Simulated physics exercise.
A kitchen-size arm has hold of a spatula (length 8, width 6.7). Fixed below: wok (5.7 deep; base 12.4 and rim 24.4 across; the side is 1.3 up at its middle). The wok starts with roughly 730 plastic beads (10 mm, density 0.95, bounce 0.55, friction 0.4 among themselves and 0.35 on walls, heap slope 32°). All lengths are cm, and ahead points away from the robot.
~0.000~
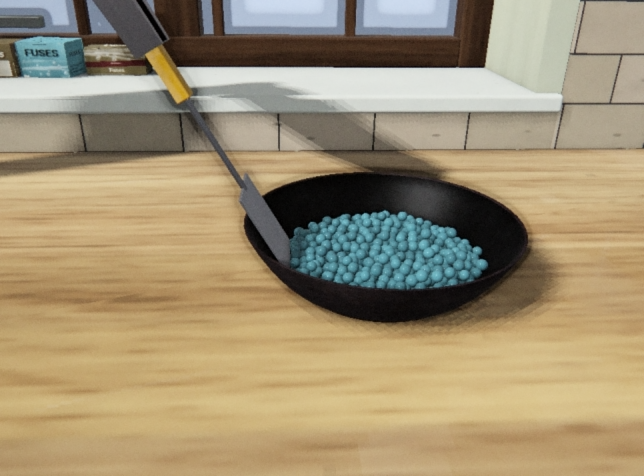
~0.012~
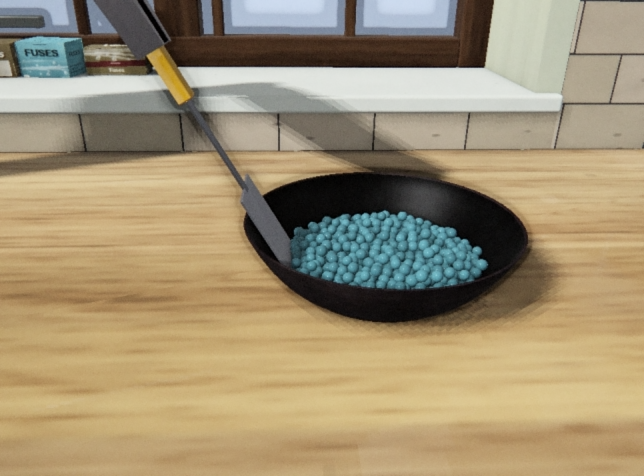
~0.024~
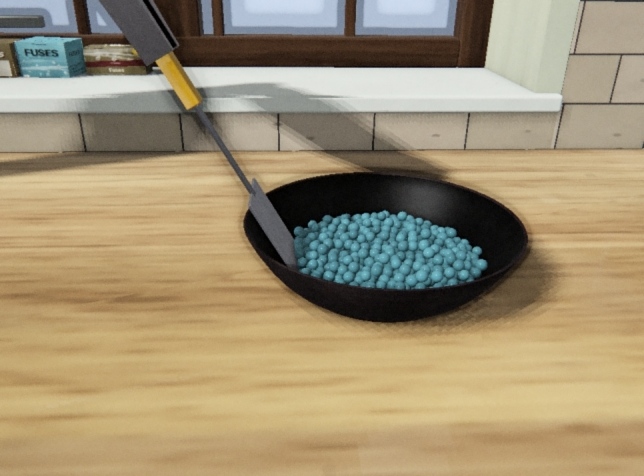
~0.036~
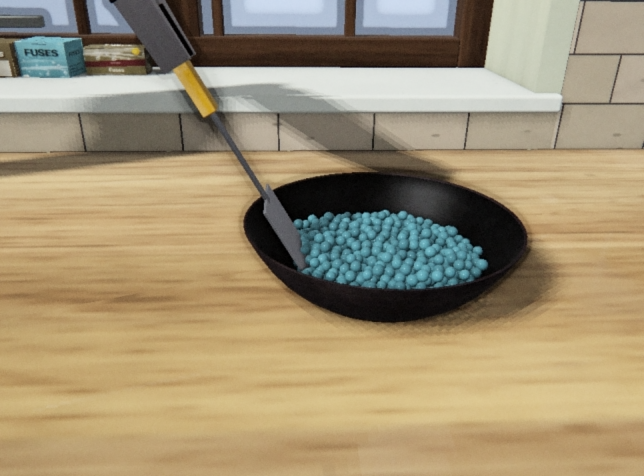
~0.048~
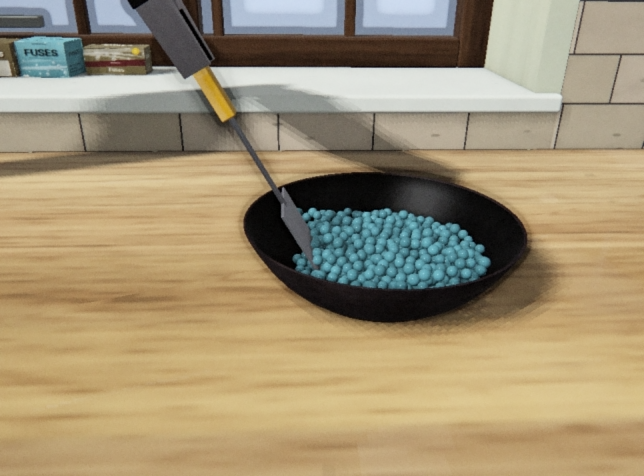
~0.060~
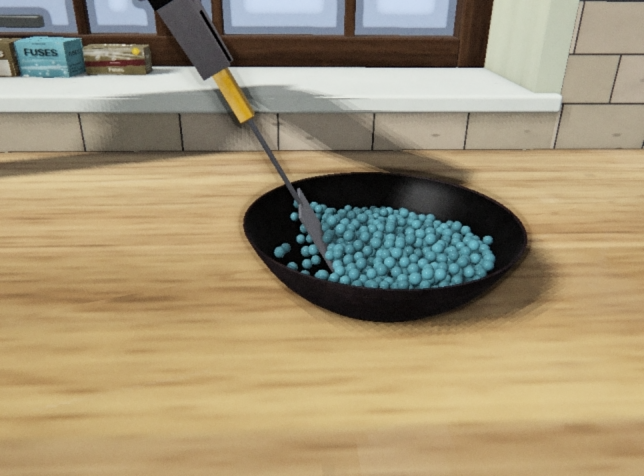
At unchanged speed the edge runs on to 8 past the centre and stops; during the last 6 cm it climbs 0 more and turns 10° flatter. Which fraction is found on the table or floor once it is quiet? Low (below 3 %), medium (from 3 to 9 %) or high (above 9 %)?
On the table or floor the share is high, above 9 %.
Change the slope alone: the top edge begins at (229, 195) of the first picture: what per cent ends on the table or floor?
Some 20 per cent.
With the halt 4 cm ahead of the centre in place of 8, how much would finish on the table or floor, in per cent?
In that case some 0 per cent.
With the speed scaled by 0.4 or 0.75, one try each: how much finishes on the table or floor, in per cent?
About 5 and 15 per cent.
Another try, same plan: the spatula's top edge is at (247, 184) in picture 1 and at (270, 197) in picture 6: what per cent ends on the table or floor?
About 5 per cent.
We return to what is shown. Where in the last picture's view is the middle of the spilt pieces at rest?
At about (614, 268).
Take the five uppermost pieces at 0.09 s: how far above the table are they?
Some 7 cm.
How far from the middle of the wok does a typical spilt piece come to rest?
Some 26 cm.
By 0.09 s, sloping 61°, highest piece 7 above the table; 733 in the wok.
By 0.12 s, sloping 58°, highest piece 11 above the table; 732 in the wok, 1 on the blade or in flight.
By 0.33 s, sloping 51°, highest piece 12 above the table; 562 in the wok, 78 on the table or floor, 93 on the blade or in flight.
By 1.38 s, sloping 51°, highest piece 6 above the table; 561 in the wok, 172 on the table or floor.
Final count, 561 in the wok, 172 on the table or floor. That is 23 % on the table or floor.
